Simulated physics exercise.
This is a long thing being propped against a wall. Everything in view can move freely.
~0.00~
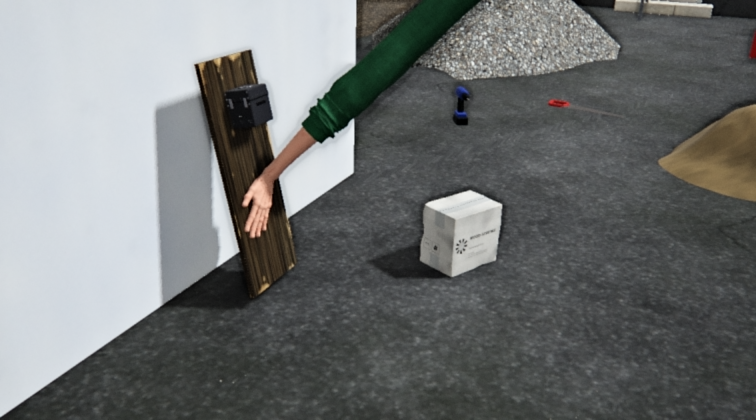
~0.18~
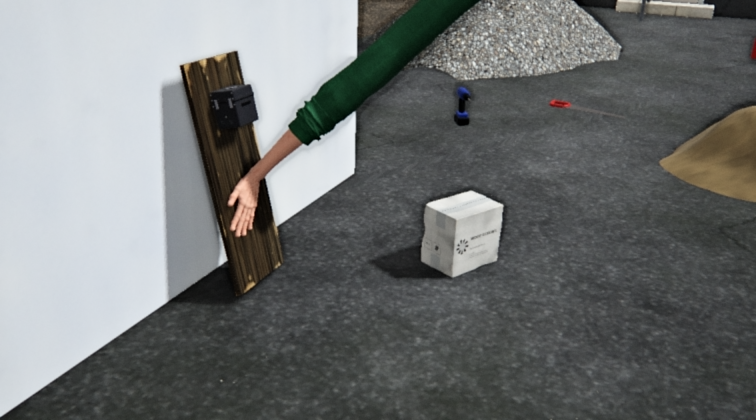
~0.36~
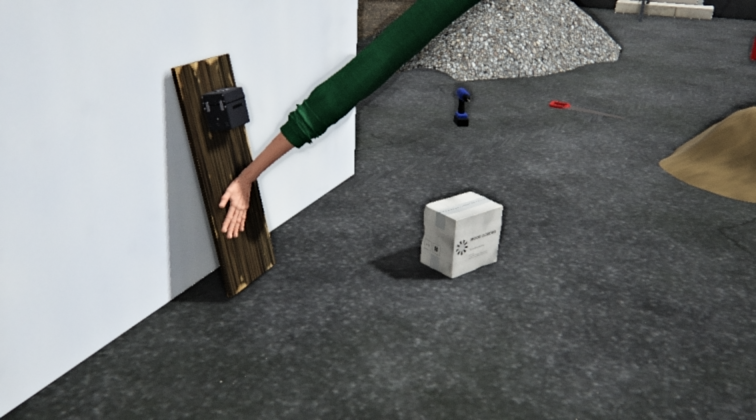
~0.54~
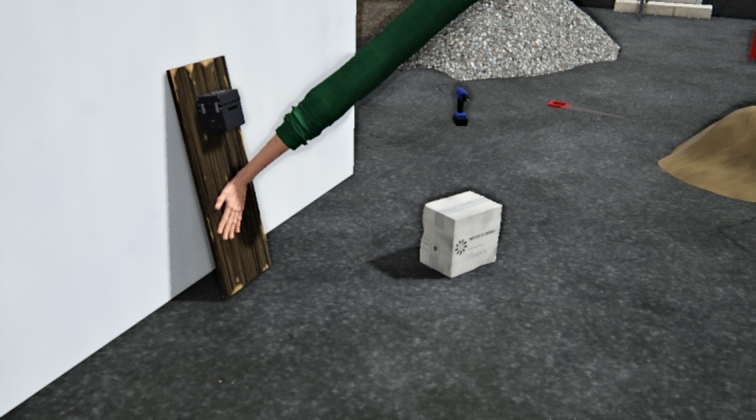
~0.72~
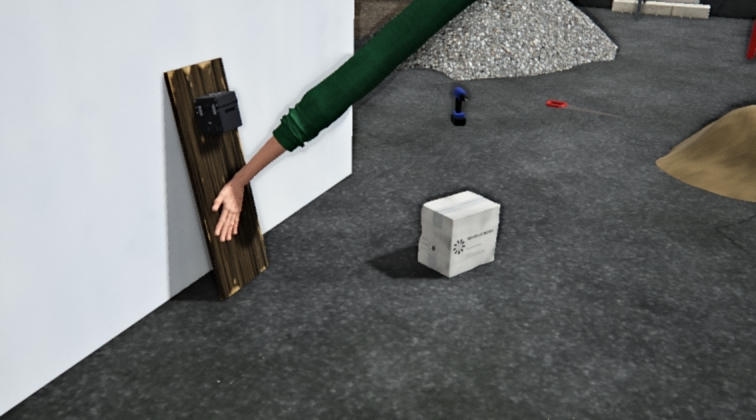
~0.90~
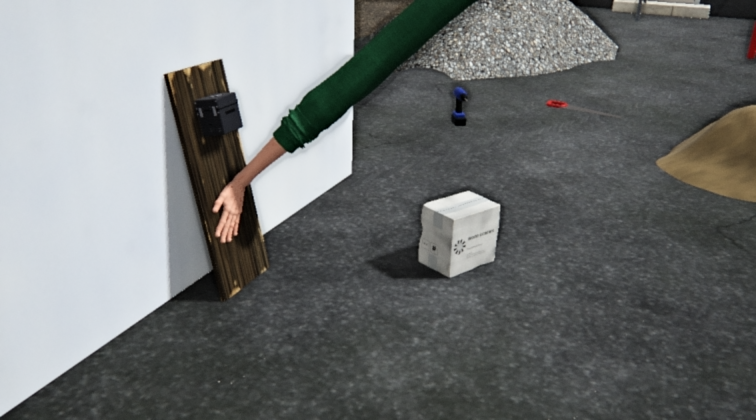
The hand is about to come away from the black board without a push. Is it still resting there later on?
Yes.
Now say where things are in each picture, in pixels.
In the first frame, on its way; black board (251, 174); white box (461, 233).
In the second frame, on its way; black board (237, 173); white box (462, 233).
In the third frame, on its way; black board (228, 175); white box (461, 234).
In the fourth frame, on its way; black board (224, 177); white box (460, 234).
In the fifth frame, leant on the wall, still held; black board (221, 179); white box (459, 233).
In the sixth frame, leant on the wall, still held; black board (222, 180); white box (459, 233).
After 1.10 s, no change.
After 1.40 s, black board resting near (222, 180).
In the end (2.2 s), both unmoved. At the end, from the last picture's camera, black board near (222, 180). The board holds.
